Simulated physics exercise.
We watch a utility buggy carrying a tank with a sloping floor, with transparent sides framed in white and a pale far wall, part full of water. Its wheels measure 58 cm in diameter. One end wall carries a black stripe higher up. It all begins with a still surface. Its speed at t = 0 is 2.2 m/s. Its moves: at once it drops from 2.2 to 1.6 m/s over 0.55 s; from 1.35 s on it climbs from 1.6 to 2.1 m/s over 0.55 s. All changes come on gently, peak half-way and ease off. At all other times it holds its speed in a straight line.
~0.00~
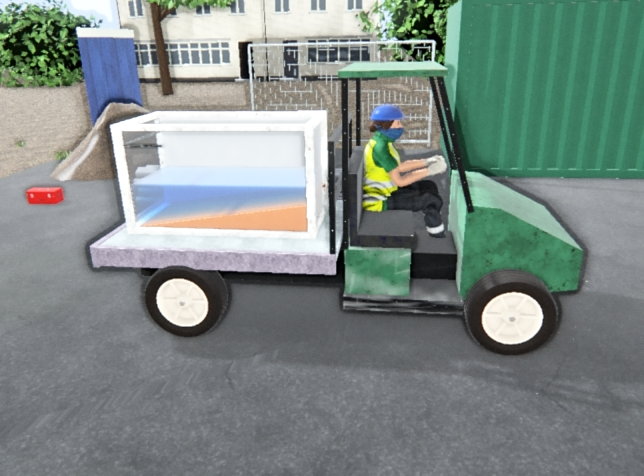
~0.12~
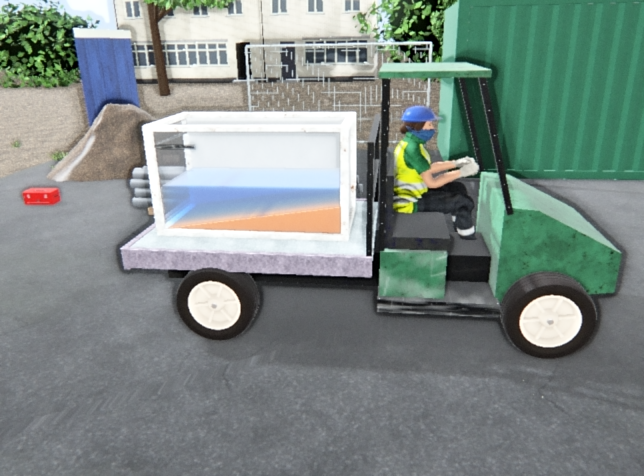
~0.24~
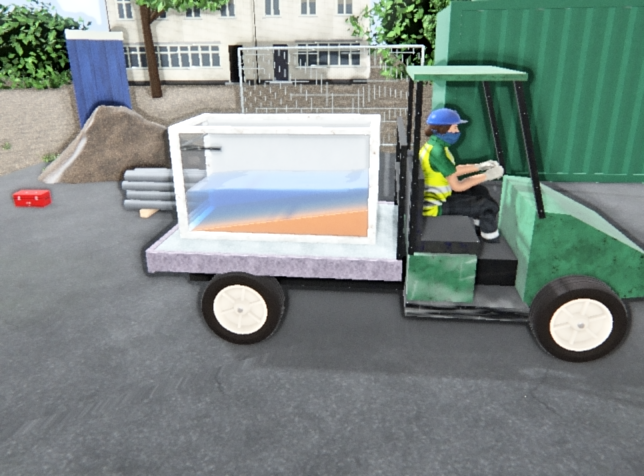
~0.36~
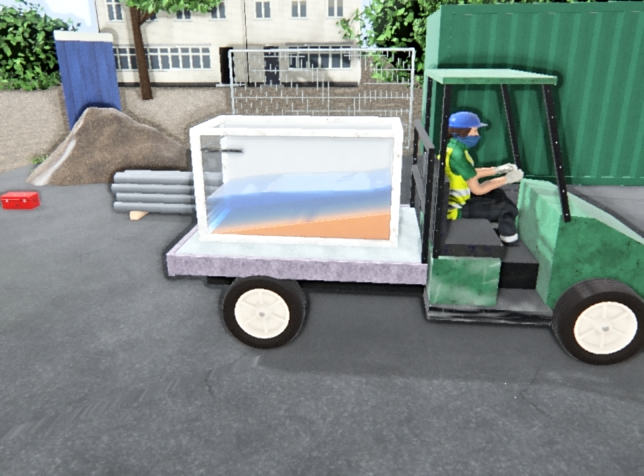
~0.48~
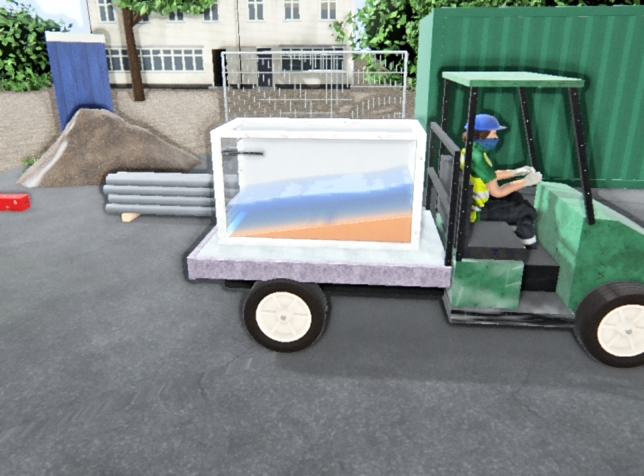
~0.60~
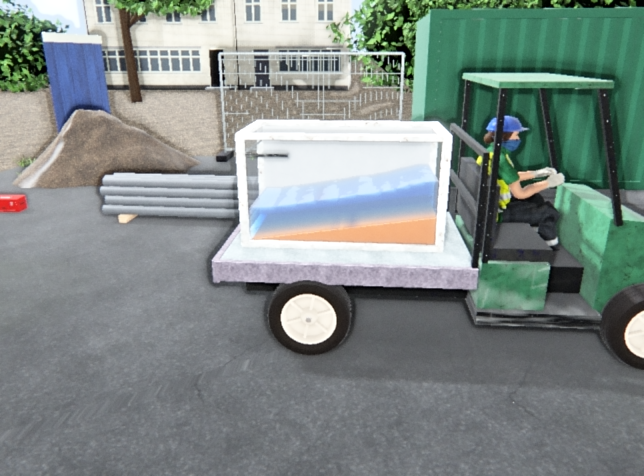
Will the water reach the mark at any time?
It never gets that high.
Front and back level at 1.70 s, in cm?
About 24 cm in front and 48 cm behind.
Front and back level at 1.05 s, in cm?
About 38 cm in front and 28 cm behind.
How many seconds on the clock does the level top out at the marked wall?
At about 3.7 s.
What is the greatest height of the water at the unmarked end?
About 72 cm.
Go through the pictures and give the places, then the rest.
The first picture shows level at the front (299, 183); level at the back (144, 182); still flat; the front is on the right, levels are read along the near wall; the black line, on the back wall, is at (136, 146); a wheel hub at (180, 306).
The second picture shows level at the front (332, 185); level at the back (174, 183); still flat.
The third picture shows level at the front (359, 183); level at the back (198, 188); rising 3° towards the front.
The fourth picture shows level at the front (382, 182); level at the back (218, 196); rising 6° towards the front.
The fifth picture shows level at the front (403, 181); level at the back (238, 202); rising 9° towards the front.
The sixth picture shows level at the front (428, 178); level at the back (260, 206); rising 11° towards the front; a wheel hub at (308, 322).
After 1.05 s front 39 cm, middle 34 cm, back 29 cm above the lowest part of the floor; no loss so far.
After 1.70 s front 24 cm, middle 33 cm, back 48 cm above the lowest part of the floor; no loss so far.
After 2.40 s front 42 cm, middle 34 cm, back 33 cm above the lowest part of the floor; no loss so far.
After 4.89 s the waves are smaller; the highest at the back wall was 59 cm, at 3.70 s, against a line at 63 cm.
